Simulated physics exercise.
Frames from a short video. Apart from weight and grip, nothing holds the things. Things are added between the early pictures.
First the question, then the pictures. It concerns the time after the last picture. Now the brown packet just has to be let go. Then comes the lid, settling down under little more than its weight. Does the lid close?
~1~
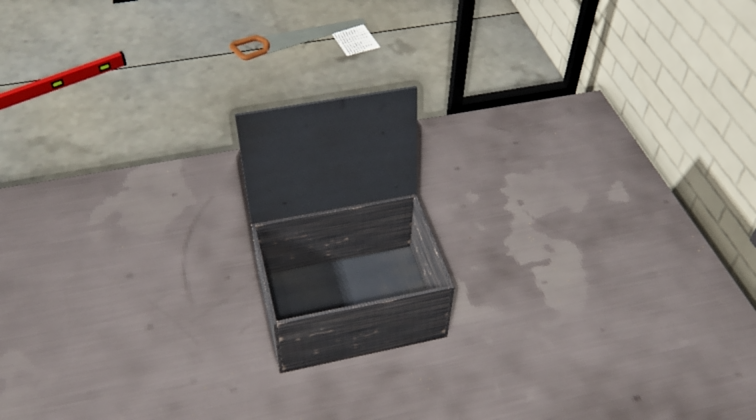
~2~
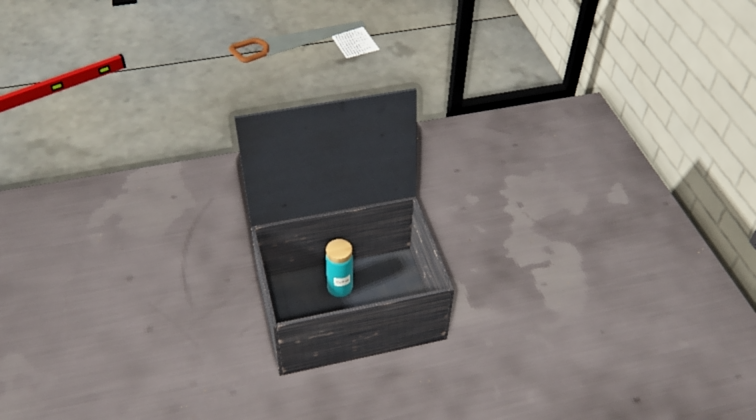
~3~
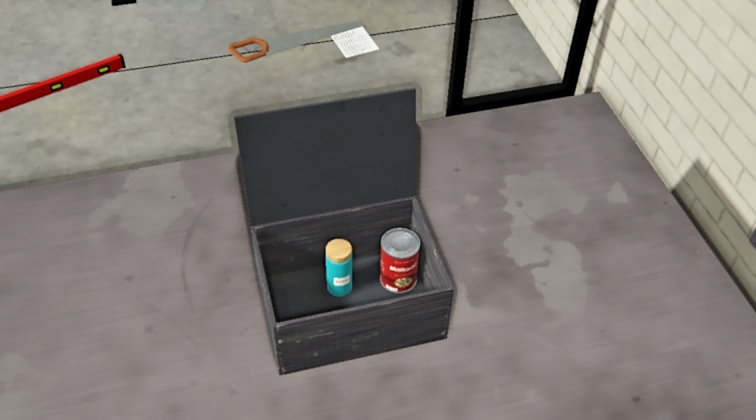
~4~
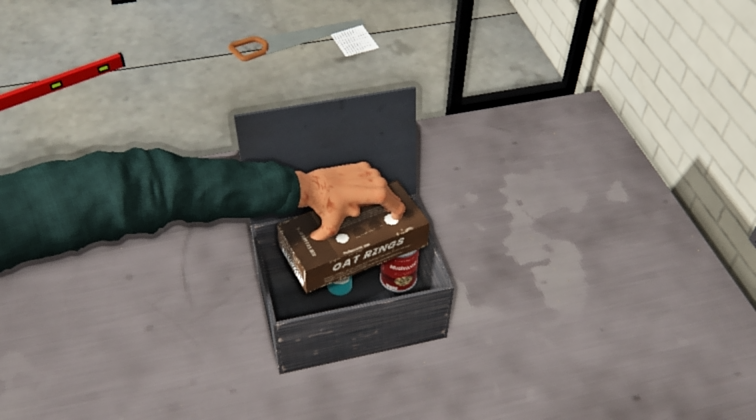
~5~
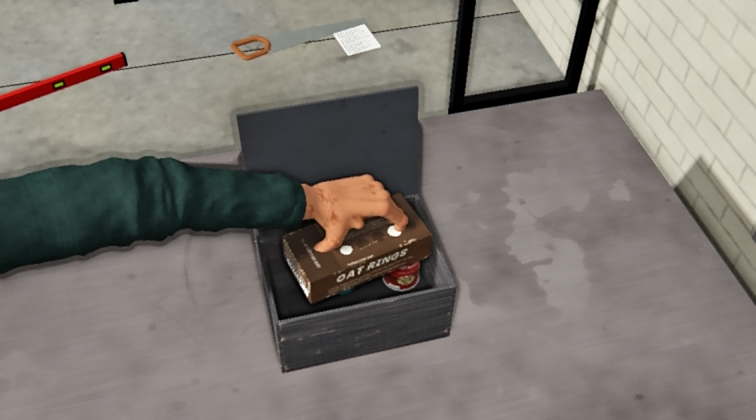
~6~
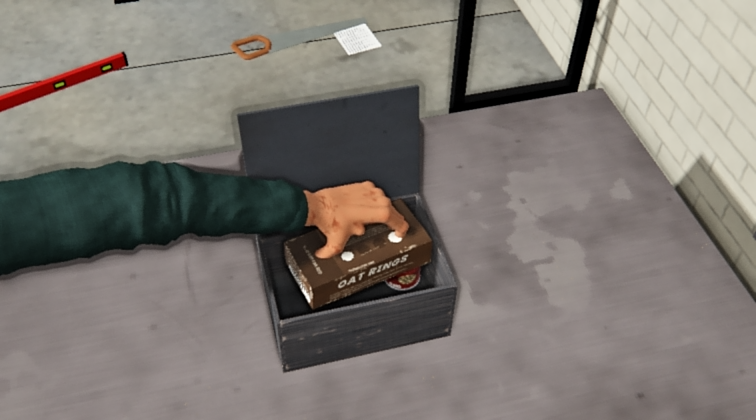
Yes.
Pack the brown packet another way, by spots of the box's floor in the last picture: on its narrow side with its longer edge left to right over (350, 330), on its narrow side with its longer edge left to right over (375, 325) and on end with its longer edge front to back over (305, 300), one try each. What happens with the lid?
So, one: It drops fully; two: It drops fully; three: It remains raised.
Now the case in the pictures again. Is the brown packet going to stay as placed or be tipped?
In the end, it winds up askew.
Then, 0.40 s later than the last frame, brown packet on its side near (377, 310).
Then, 1.40 s later than the last frame, lid 73° above the rim; brown packet on its side near (377, 311).
Then, 1.80 s later than the last frame, lid 37° above the rim; brown packet on its side near (377, 310).
Then, 2.00 s later than the last frame, lid 13° above the rim; brown packet on its side near (377, 310).
When it is over, lid shut; lying over in the box, brown packet; the other 2 as before. End places, in pixels of the last picture, brown packet near (377, 310).
